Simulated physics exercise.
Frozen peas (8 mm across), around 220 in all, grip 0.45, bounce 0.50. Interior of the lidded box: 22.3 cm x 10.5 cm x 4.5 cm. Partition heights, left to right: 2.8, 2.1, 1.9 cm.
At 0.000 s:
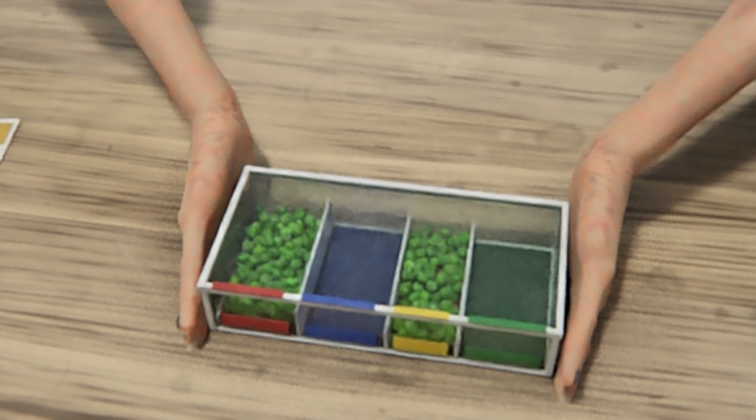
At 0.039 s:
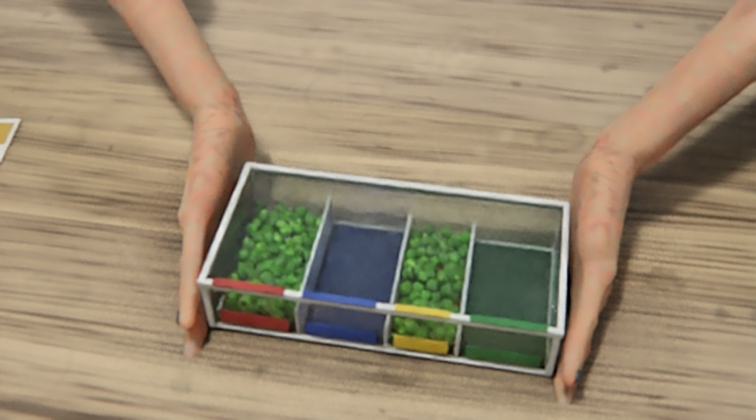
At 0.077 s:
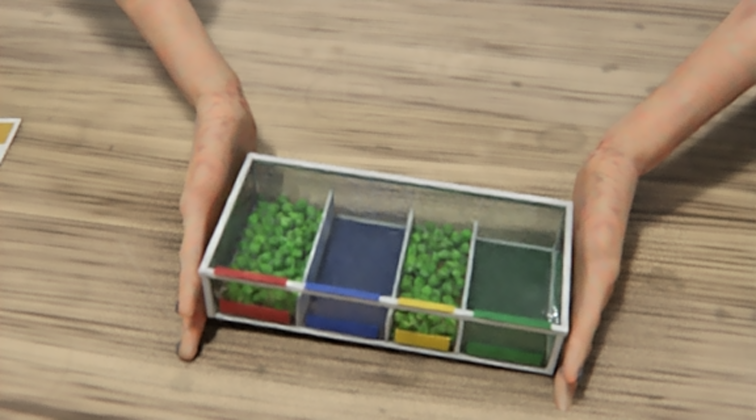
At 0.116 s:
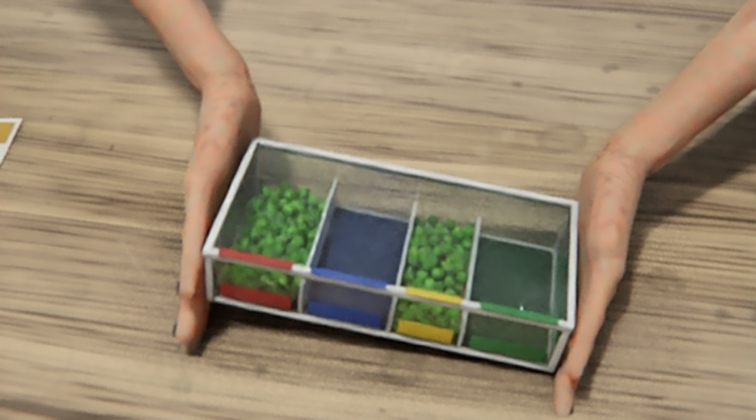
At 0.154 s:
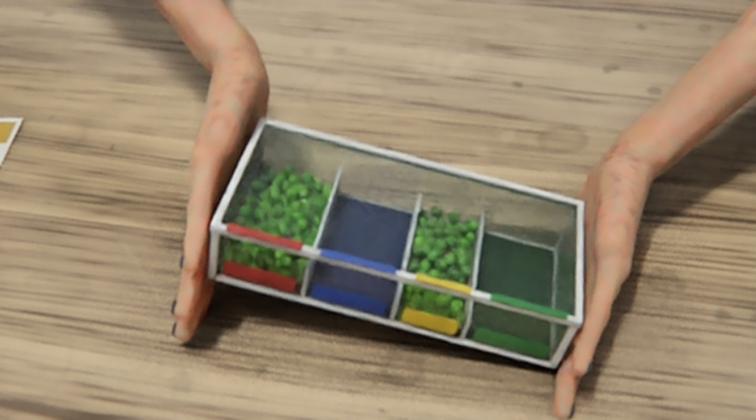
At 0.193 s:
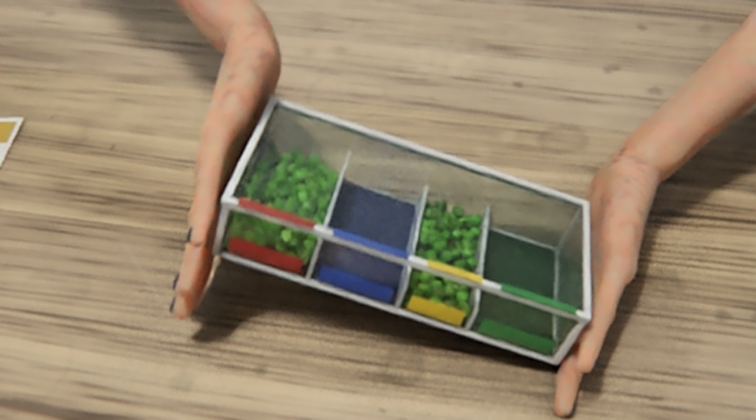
Two hands tilt a clear divided box of green peas, raising its left side.
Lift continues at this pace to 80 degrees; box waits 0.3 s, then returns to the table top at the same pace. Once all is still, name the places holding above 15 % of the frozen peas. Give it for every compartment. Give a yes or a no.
Red - yes; blue - no; green - yes; yellow - yes.
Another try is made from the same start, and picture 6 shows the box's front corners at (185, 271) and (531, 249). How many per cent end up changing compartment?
I'd say close to 15 in a hundred.
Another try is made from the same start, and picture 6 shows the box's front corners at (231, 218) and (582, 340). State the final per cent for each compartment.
The compartments end with red 35 per cent, blue 5 per cent, green 35 per cent and yellow 25 per cent.
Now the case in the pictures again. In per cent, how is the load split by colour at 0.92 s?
Red 40 %, blue 5 %, green 15 %, yellow 35 %.
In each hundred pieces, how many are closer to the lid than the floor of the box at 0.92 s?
Estimate: Near 40 per cent.
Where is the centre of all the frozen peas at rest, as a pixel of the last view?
Roughly pixel (452, 263).
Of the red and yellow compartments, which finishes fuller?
More settles in the red compartment.
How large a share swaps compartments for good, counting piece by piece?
I'd say close to 40 percent.
After 0.92 s, tilt 80 degrees; red 40 %, blue 5 %, green 15 %, yellow 35 %.
After 1.40 s, tilt 43 degrees; red 40 %, green 40 %, yellow 20 %.
After 1.95 s, tilt 0 degrees; red 40 %, green 40 %, yellow 25 %.
By 2.5 s all is still; red 40 %, blue 0 %, green 40 %, yellow 25 %.
